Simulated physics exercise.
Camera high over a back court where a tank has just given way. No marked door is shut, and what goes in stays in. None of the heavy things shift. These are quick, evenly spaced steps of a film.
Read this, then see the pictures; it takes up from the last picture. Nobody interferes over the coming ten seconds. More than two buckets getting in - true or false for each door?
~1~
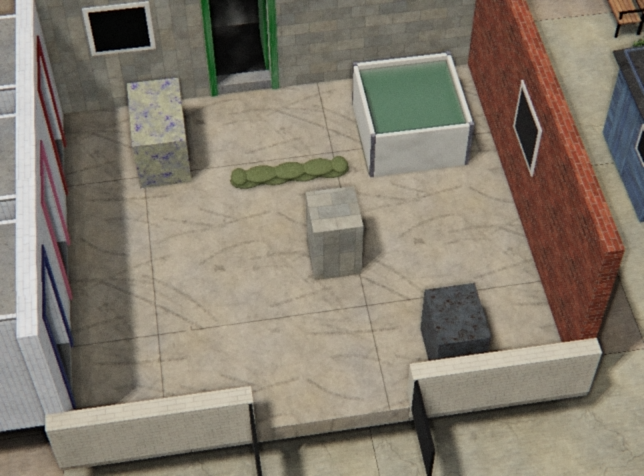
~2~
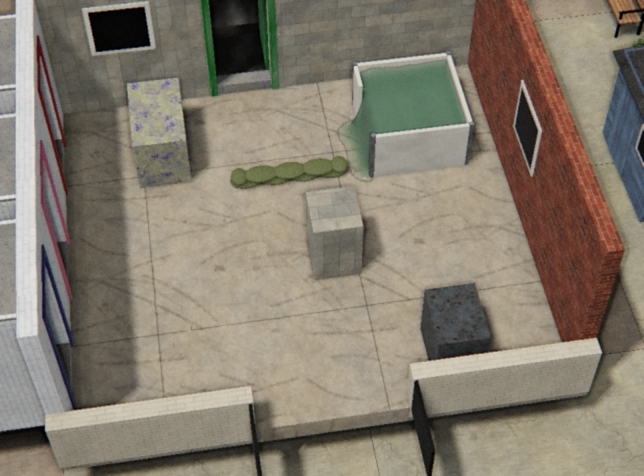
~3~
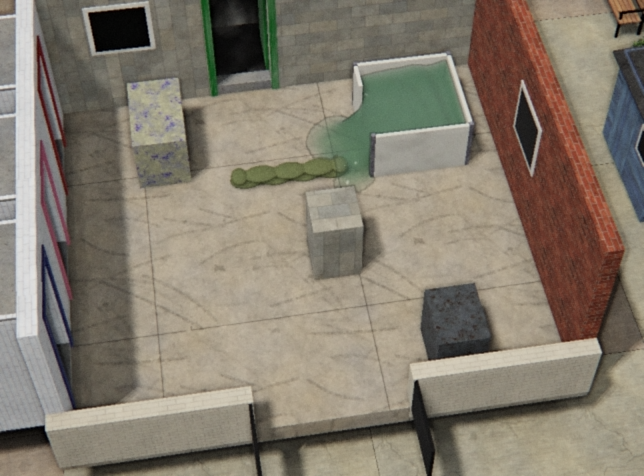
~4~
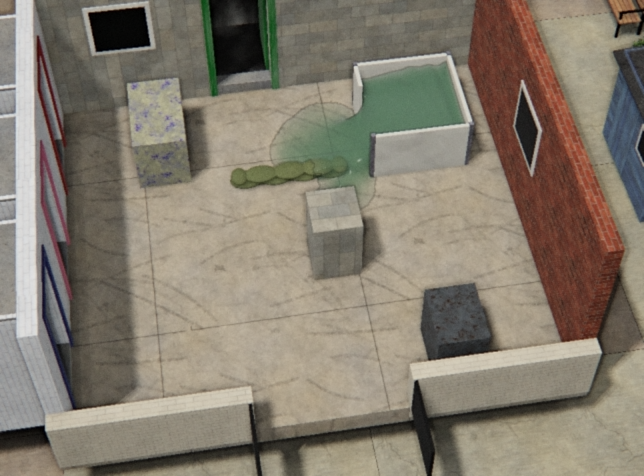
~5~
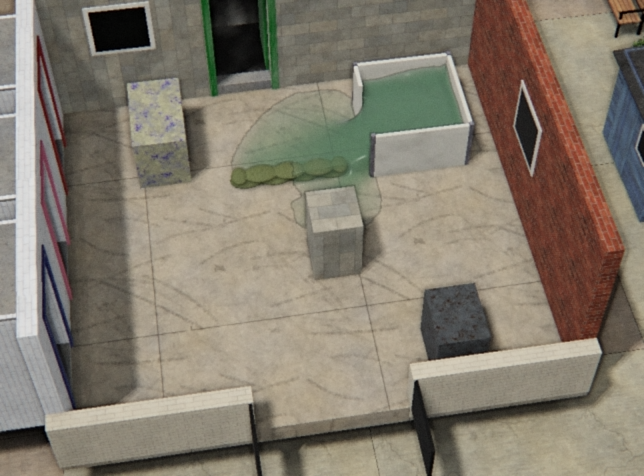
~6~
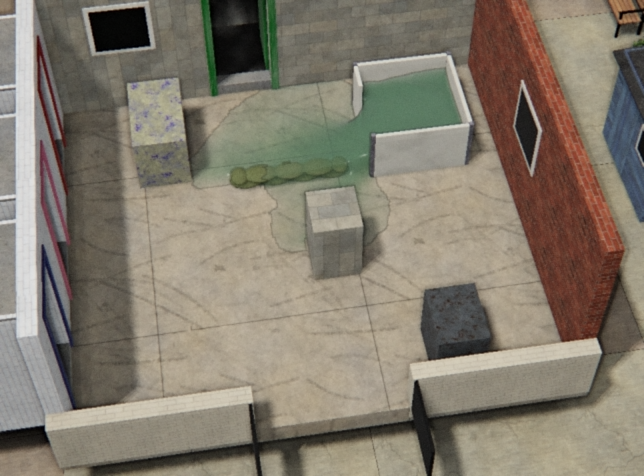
Green door: False; red door: False; pink door: False; blue door: False.
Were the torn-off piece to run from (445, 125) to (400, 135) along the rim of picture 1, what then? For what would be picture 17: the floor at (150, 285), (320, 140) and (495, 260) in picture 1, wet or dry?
Point by point: Untouched, untouched and swamped.
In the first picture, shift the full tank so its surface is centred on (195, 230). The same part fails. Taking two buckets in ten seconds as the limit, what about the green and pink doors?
At the green door it comes out lower; at the pink door it comes out higher.
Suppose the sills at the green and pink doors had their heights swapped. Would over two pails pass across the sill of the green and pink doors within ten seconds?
Green: Exceeds the limit; pink: Falls short.
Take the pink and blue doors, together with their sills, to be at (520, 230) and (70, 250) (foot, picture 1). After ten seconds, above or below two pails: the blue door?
The blue one falls short.
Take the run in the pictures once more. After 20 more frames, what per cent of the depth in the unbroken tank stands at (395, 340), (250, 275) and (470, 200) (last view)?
2, 2, 0 %.
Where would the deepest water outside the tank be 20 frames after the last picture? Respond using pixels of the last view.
Deepest spot: Around (76, 440).
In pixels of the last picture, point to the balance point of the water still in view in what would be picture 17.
Near (290, 159) in the last view.
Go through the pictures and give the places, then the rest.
The water tank at (412, 98) is whole and still, in the first frame.
Water pours out at (368, 138) and has run to (369, 179), in the second frame.
The front is at (313, 135), out from the gap at (368, 138), in the third frame.
Water pours out at (368, 140) and has run to (275, 154), in the fourth frame.
Water pours out at (368, 140) and has run to (240, 173), in the fifth frame.
Water pours out at (368, 140) and has run to (195, 181), in the sixth frame.
A moment on, water covers 30 % of the floor; the green door wet at the sill, nothing in, the red door not reached, the pink door not reached, the blue door not reached.
Next, water covers 40 % of the floor; the green door under two buckets in, the red door wet at the sill, nothing in, the pink door not reached, the blue door not reached.
Then, water covers 55 % of the floor; the green door under two buckets in, the red door wet at the sill, nothing in, the pink door under two buckets in, the blue door wet at the sill, nothing in.
Later, water covers 75 % of the floor; the green door under two buckets in, the red door wet at the sill, nothing in, the pink door under two buckets in, the blue door wet at the sill, nothing in.
In the end, water covers 90 % of the floor; the green door under two buckets in, the red door wet at the sill, nothing in, the pink door under two buckets in, the blue door wet at the sill, nothing in.
